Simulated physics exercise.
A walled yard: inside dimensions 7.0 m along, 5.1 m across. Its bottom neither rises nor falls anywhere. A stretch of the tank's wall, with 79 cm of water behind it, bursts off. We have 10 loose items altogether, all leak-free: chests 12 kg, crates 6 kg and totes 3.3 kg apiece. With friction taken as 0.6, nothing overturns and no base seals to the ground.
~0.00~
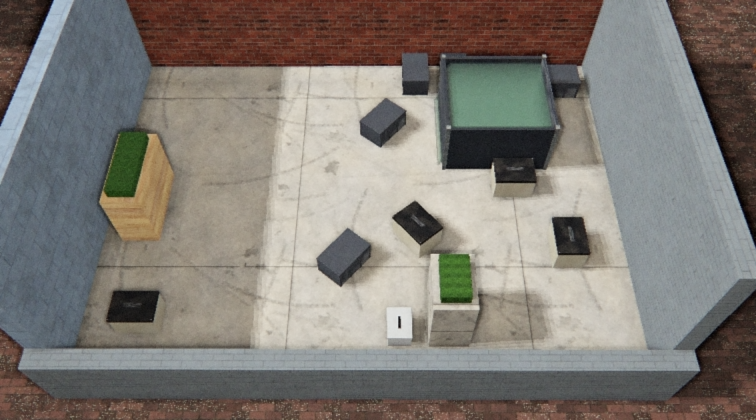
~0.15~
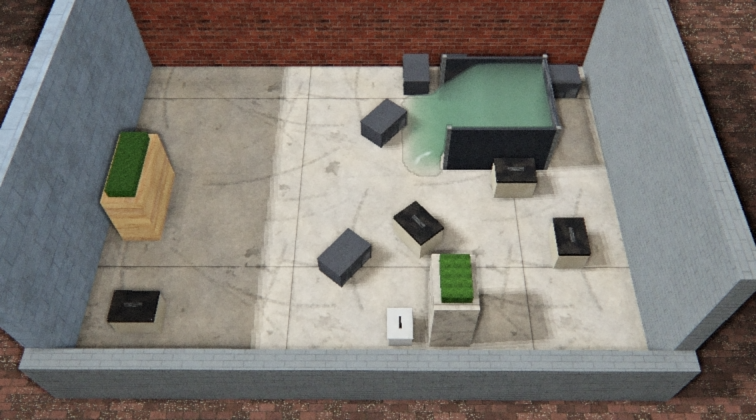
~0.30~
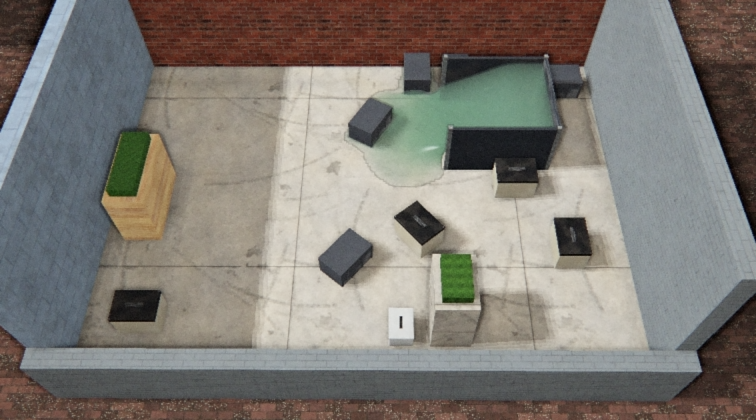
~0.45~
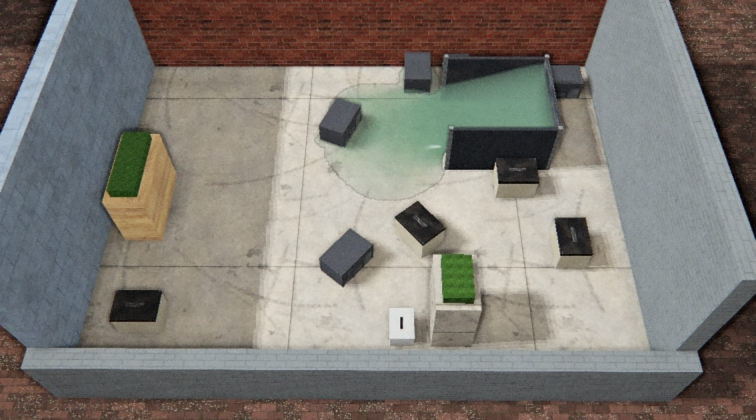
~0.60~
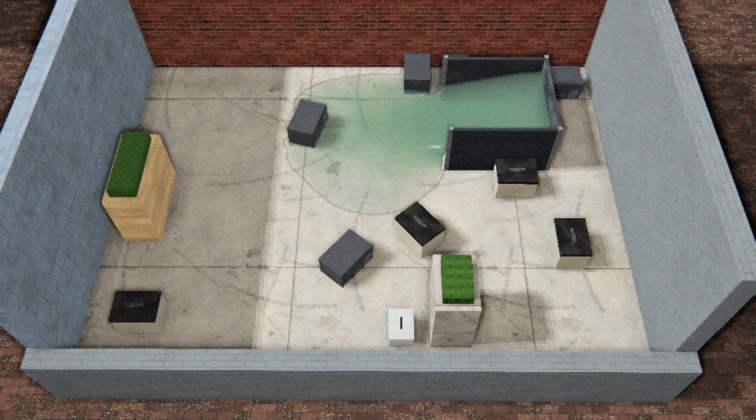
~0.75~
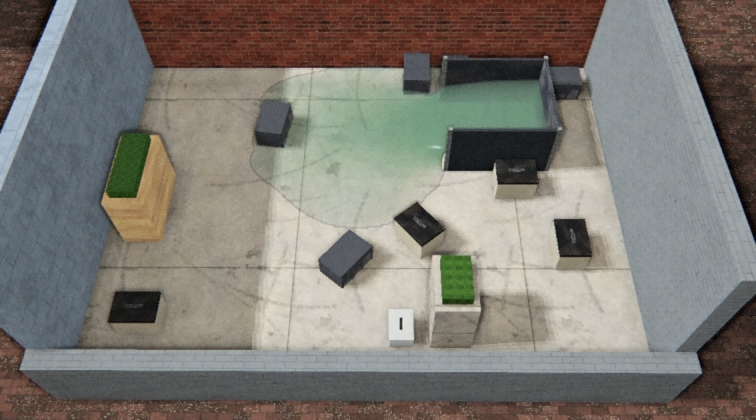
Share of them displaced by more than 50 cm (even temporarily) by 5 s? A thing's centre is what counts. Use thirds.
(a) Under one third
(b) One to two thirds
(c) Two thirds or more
a.
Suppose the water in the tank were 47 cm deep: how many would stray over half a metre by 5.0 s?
That would make 1 of them.
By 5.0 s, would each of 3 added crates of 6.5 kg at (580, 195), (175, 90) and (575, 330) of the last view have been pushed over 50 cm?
Going through them in turn, I'd say not that far, beyond and not that far.
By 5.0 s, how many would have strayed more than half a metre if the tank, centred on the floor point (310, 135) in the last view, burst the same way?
The count would be 3.
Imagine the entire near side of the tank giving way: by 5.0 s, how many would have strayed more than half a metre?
Then 6 of them would.
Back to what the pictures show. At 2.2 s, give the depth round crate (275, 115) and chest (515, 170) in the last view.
Roughly 27 and 0 cm.
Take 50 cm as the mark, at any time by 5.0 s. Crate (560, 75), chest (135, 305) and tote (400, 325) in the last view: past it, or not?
Within the mark, beyond the mark, within the mark.
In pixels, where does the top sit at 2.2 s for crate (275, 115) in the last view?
Around (138, 109).
After 1.1 s 1 of 10 are over 50 cm from their spots; 0 afloat.
After 2.2 s 1 of 10 are over 50 cm from their spots; 1 afloat.
After 3.5 s 1 of 10 are over 50 cm from their spots; 3 afloat.
After 5.0 s 2 of 10 are over 50 cm from their spots, and 2 have been at some point; 3 afloat.
